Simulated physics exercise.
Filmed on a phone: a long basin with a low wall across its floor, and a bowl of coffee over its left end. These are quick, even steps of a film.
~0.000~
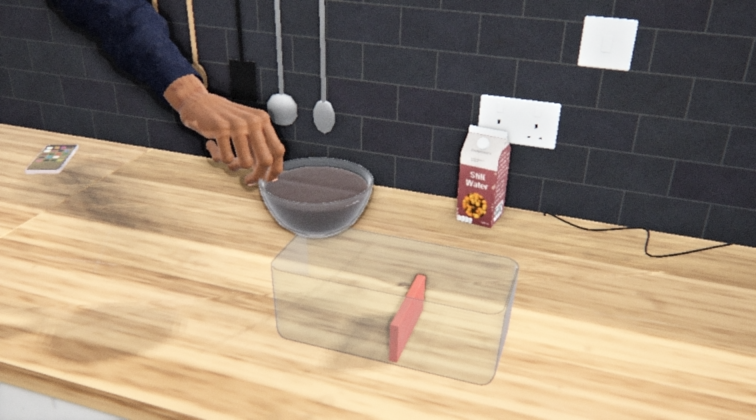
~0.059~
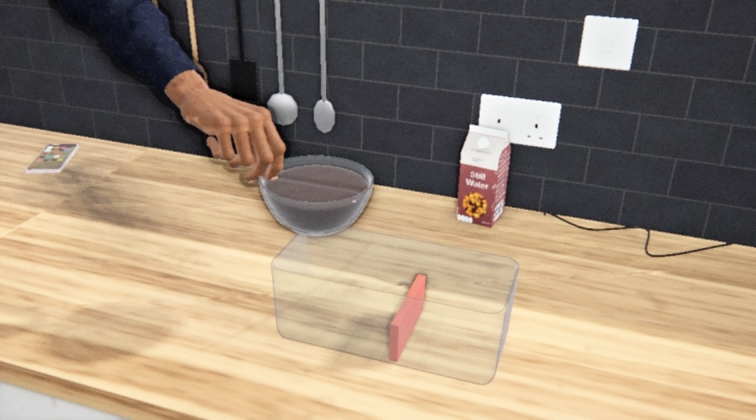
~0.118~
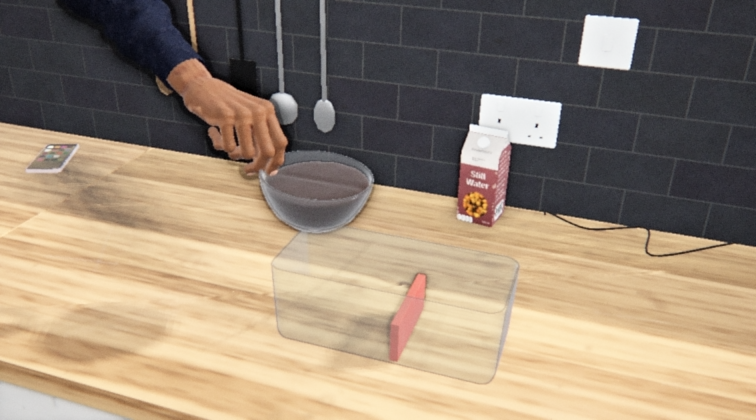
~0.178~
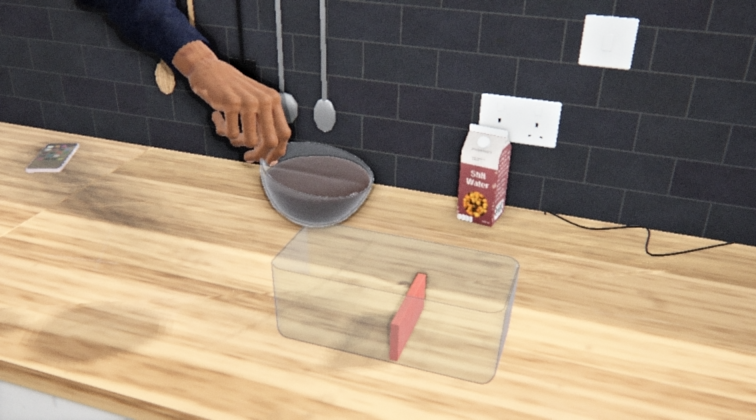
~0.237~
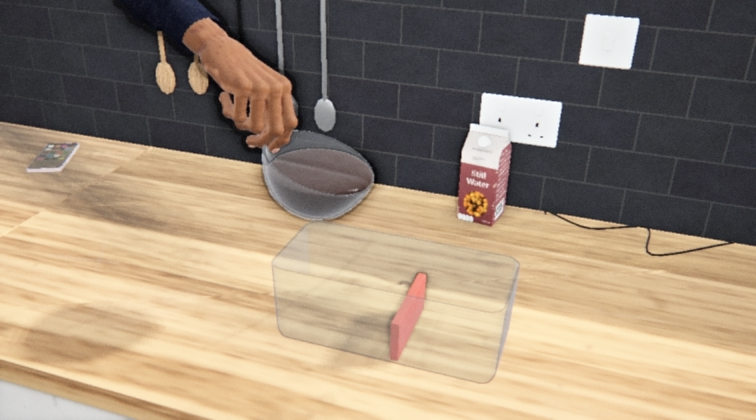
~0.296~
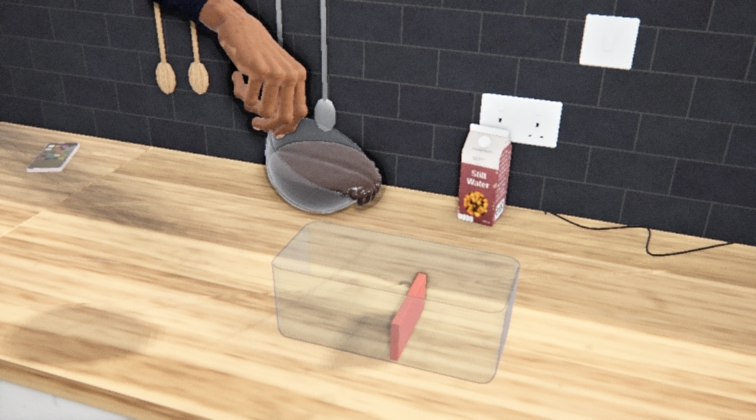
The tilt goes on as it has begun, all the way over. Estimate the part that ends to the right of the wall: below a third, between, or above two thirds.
In the end above two thirds is right of the wall.
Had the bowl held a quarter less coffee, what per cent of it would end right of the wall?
Close to 90 per cent.
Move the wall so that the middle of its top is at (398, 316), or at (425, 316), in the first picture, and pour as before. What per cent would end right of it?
About 80 and 65 per cent.
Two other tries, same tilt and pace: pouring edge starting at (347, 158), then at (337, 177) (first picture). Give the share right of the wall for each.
Roughly 80 per cent, and 55 per cent.
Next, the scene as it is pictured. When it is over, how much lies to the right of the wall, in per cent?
Roughly 90 in a hundred.
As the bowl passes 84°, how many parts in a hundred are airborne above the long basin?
Close to 50 per cent.
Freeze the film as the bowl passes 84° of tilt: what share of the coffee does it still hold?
Close to 25 per cent.
A moment on, the bowl is tipped on its side and 23 per cent is still to pour, 4 is left of the wall and 24 right of it.
Next, the bowl is tipped right over and 0 per cent is still to pour, 6 is left of the wall and 88 right of it.
Then the bowl is tipped right over and 0 per cent is still to pour, 10 is left of the wall and 89 right of it.
Later the bowl is tipped right over and 0 per cent is still to pour, 11 is left of the wall and 88 right of it.
In the end 11 per cent lies left of the wall, 88 right of it and 1 outside.
